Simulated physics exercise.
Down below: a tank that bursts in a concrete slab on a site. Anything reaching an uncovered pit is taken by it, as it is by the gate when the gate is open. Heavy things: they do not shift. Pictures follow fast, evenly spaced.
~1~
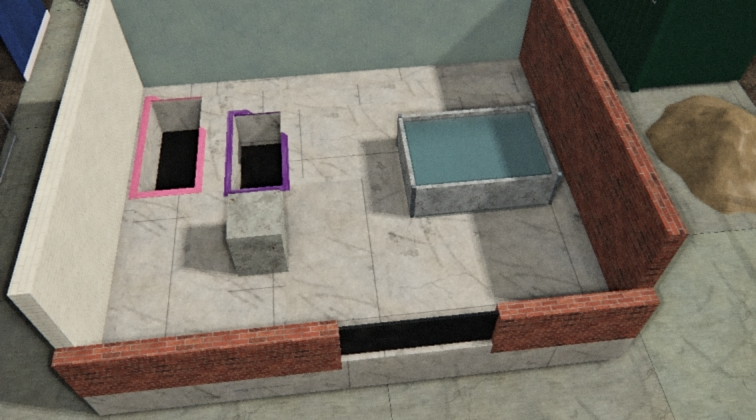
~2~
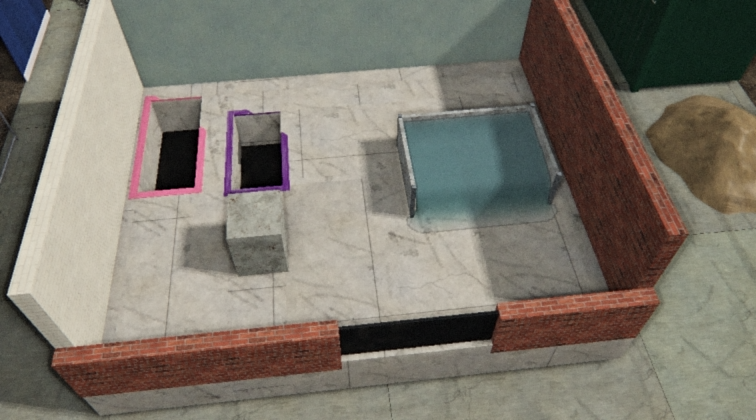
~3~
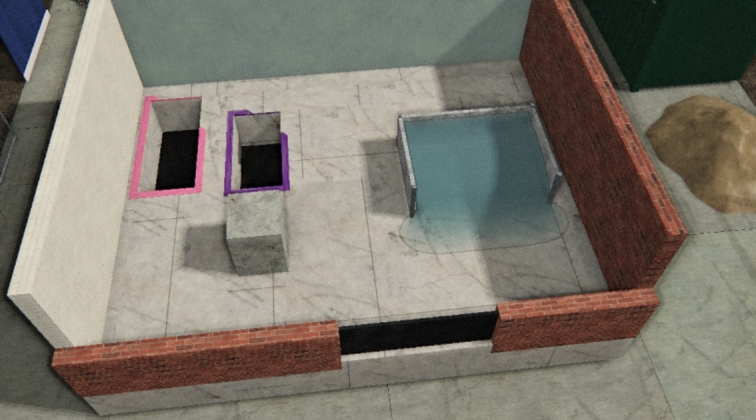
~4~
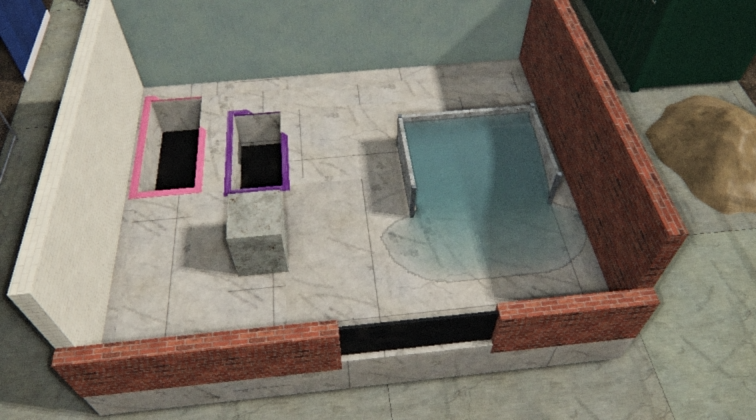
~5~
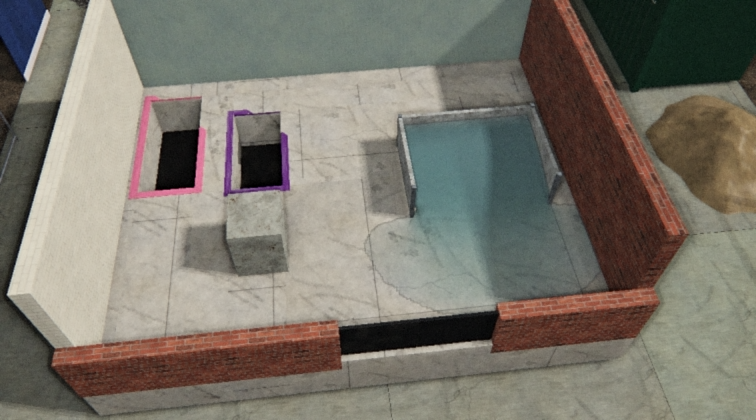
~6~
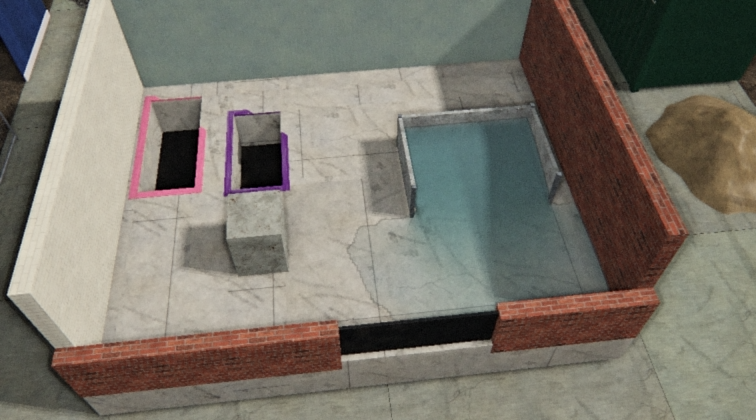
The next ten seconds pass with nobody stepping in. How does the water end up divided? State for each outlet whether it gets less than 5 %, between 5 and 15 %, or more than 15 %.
Outcome. The gate gets less than 5 %. The pink pit gets more than 15 %. The purple pit gets between 5 and 15 %.
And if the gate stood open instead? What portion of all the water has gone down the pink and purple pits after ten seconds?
In per cent: Pink 4, purple 2.
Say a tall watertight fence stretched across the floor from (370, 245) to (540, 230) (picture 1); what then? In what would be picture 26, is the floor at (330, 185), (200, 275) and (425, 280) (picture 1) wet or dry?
Swamped; spared; swamped.
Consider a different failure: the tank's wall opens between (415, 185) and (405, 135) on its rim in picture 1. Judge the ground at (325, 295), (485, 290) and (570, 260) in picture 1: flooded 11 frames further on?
Taking them in order, I'd say swamped, not reached and not reached.
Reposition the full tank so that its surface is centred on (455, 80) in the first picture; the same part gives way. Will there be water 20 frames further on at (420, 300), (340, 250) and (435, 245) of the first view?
Taking them as they were asked, they come out soaked, soaked, soaked.
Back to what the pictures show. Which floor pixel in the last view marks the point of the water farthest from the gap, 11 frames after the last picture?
My estimate: Roughly (179, 362).
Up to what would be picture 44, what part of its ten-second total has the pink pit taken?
Close to 30 out of every hundred.
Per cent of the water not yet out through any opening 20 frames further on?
Estimate: Near 100 %.
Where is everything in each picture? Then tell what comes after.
The open tank at (476, 148) is whole and still, in the first frame.
The front is at (552, 206), out from the gap at (483, 199), in the second frame.
The front is at (409, 238), out from the gap at (482, 201), in the third frame.
The front is at (583, 228), out from the gap at (482, 202), in the fourth frame.
Water pours out at (482, 202) and has run to (392, 280), in the fifth frame.
The front is at a hidden place, out from the gap at (482, 202), in the sixth frame.
A moment on, water covers 25 % of the floor; the gate 0 %, the pink pit 0 %, the purple pit 0 %.
Next, water covers 30 % of the floor; the gate 0 %, the pink pit 0 %, the purple pit 0 %.
Then, water covers 50 % of the floor; the gate 0 %, the pink pit 0 %, the purple pit 0 %.
Later, water covers 70 % of the floor; the gate 0 %, the pink pit 5 %, the purple pit 3 %.
In the end, water covers 90 % of the floor; the gate 0 %, the pink pit 18 %, the purple pit 10 %.
